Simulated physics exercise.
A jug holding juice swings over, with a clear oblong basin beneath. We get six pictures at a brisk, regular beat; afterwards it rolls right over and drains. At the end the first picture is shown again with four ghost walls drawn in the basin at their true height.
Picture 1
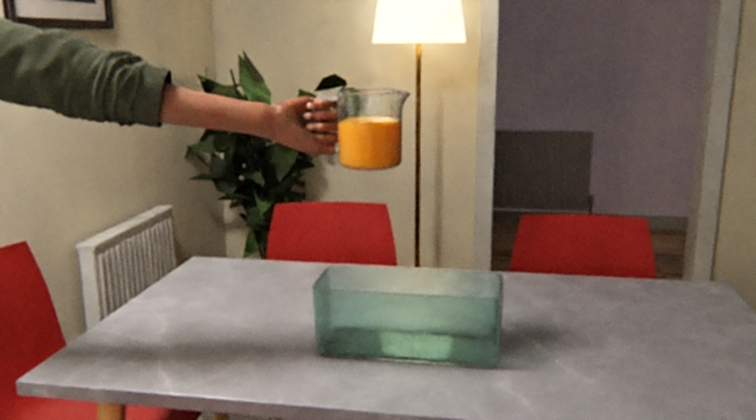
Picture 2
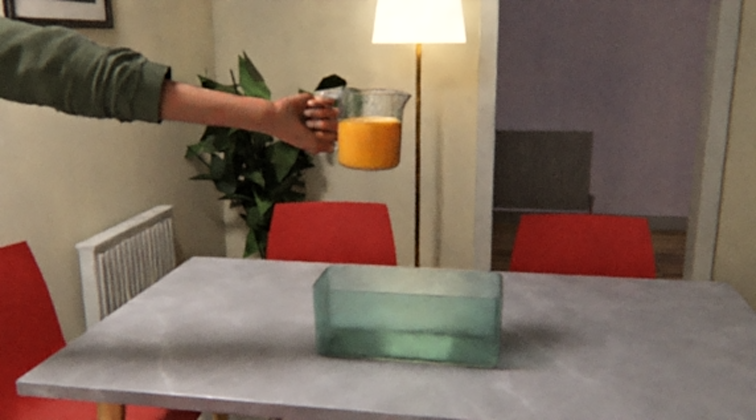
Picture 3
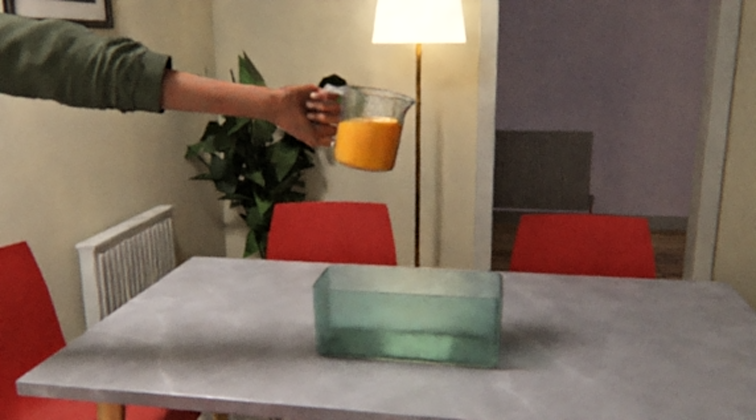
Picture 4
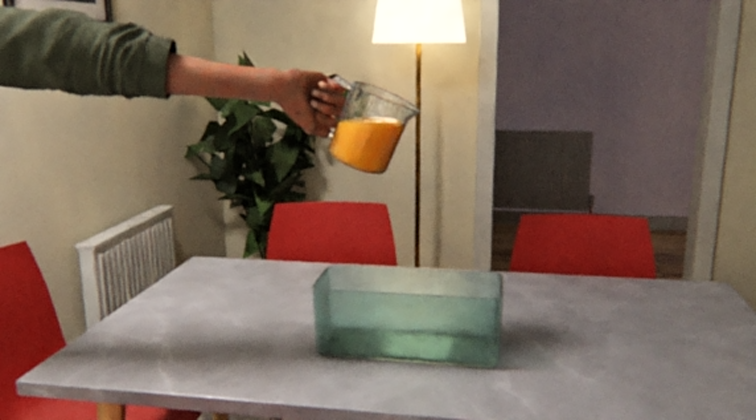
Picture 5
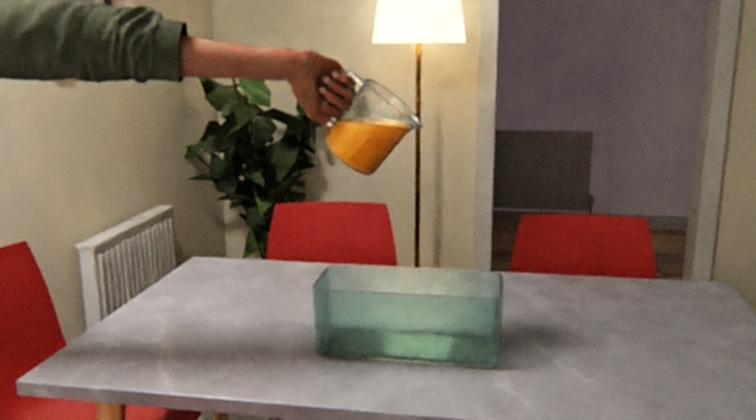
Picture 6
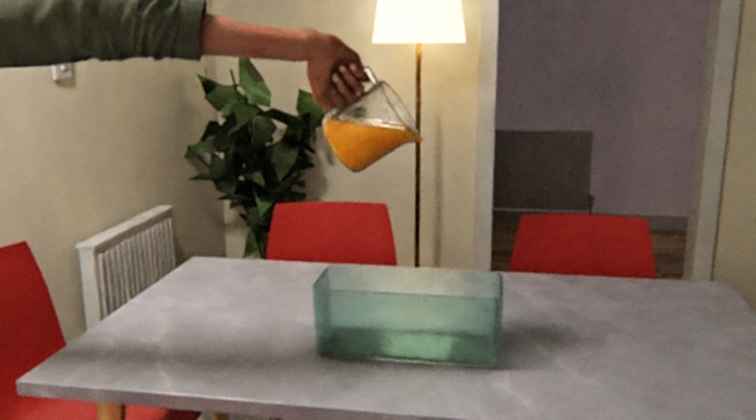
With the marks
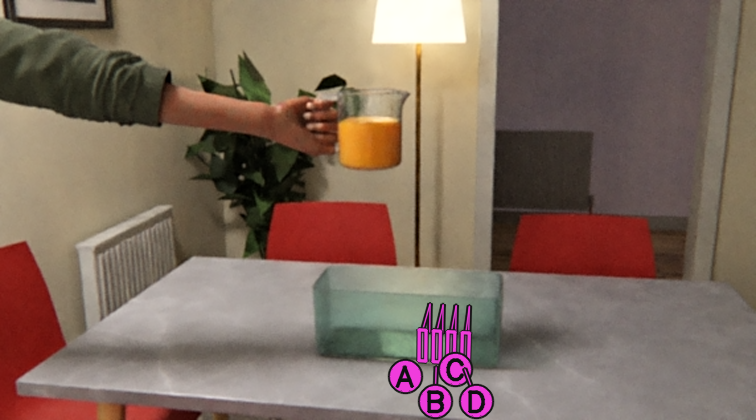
In this clip, a hand holds a clear jug of orange juice above a clear rectangular basin on a gray table, then steadily tilts the jug to the right, the juice shifting toward its lip as the wrist rises.
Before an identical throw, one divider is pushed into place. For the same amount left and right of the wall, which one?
The answer is place C.
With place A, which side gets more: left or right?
The right side.
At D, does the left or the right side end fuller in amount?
The left one.
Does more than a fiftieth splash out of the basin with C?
Yes, it does.
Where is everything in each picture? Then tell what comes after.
Upright, lip at (409, 93); basin from (317, 352) to (499, 365); nothing has left yet.
Tipped about 3°, lip at (411, 95); nothing has left yet.
Tipped about 11°, lip at (415, 102); nothing has left yet.
Tipped about 23°, lip at (420, 112); nothing has left yet.
Tipped about 38°, lip at (422, 126); nothing has left yet.
Tipped about 56°, lip at (420, 142); nothing has left yet.
On the marked copy, A at (421, 365); B at (436, 367); C at (450, 368); D at (464, 369).
Choosing A, about 14 % ends left of the wall and 77 % right of it; 10 % is lost outside.
Choosing B, about 22 % ends left of the wall and 69 % right of it; 9 % is lost outside.
Choosing C, about 54 % ends left of the wall and 39 % right of it; 7 % is lost outside.
Choosing D, about 80 % ends left of the wall and 11 % right of it; 9 % is lost outside.
